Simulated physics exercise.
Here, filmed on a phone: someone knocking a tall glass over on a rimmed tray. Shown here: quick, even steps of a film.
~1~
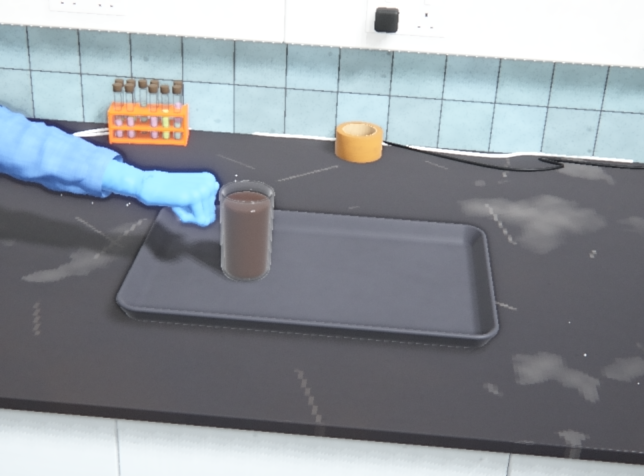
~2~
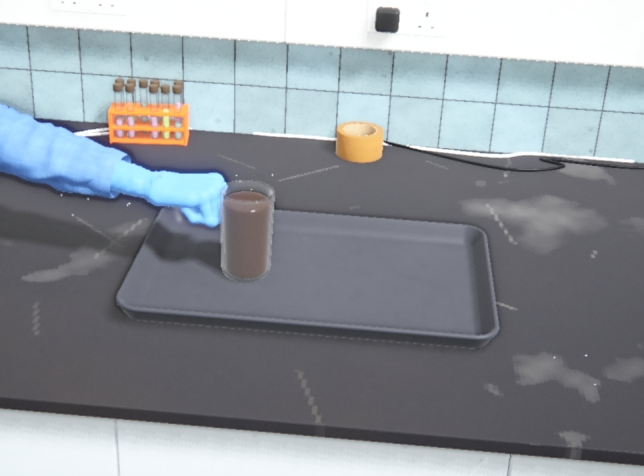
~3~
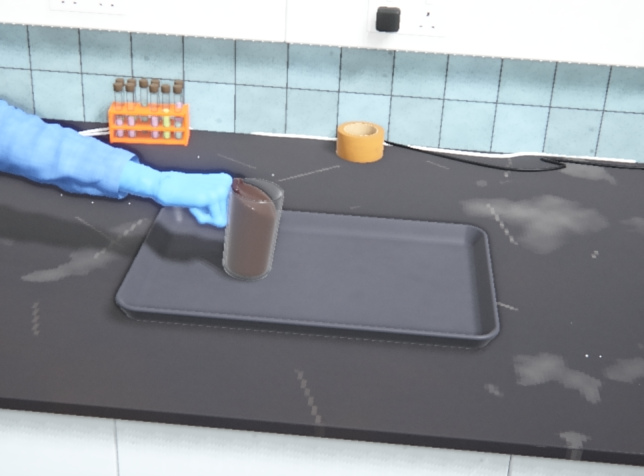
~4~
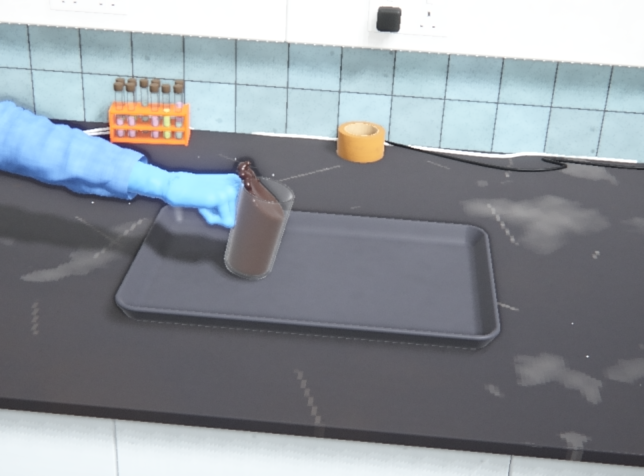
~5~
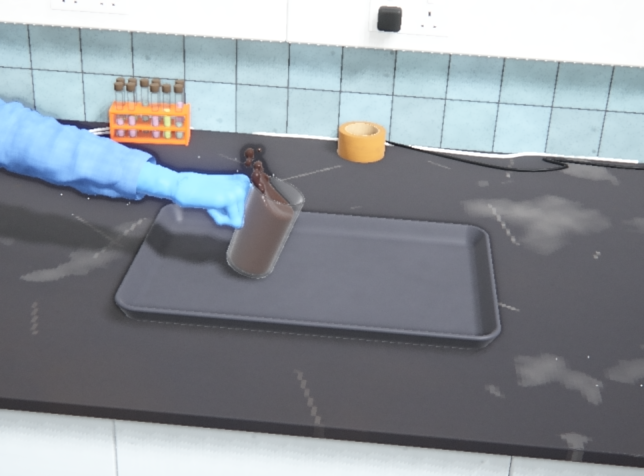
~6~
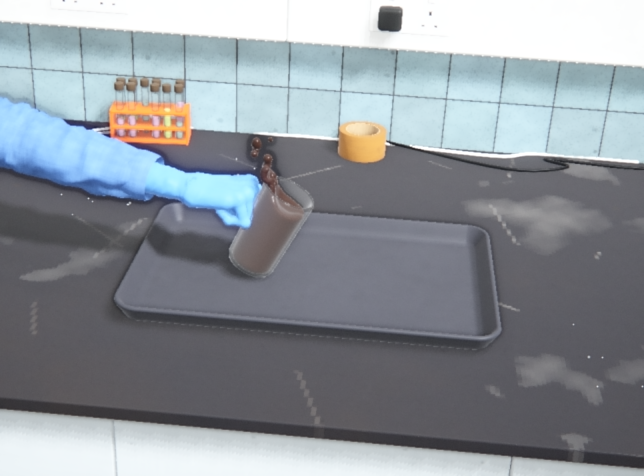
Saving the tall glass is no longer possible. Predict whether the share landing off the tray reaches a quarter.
The tray ends up with under three quarters of the liquid.
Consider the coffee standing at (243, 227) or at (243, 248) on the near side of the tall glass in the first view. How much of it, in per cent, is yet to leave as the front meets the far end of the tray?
55 % and 50 %.
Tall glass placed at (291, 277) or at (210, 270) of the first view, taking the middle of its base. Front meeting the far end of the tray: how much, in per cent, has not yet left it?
It would be close to 60 per cent the first time and close to 45 per cent the second time.
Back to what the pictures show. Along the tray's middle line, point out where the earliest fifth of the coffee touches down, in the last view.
It lands near (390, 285).
A moment on, the tall glass is falling and 91 per cent is in the glass, 0 on the tray and 9 above or beyond its rim.
Next, the tall glass lies on its side and 52 per cent is in the glass, 42 on the tray and 7 above or beyond its rim.
Then the tall glass lies on its side and 28 per cent is in the glass, 52 on the tray and 20 above or beyond its rim.
Later the tall glass lies on its side and 15 per cent is in the glass, 50 on the tray and 34 above or beyond its rim.
Finally, 66 per cent is held by tray and glass, 34 is off the tray.
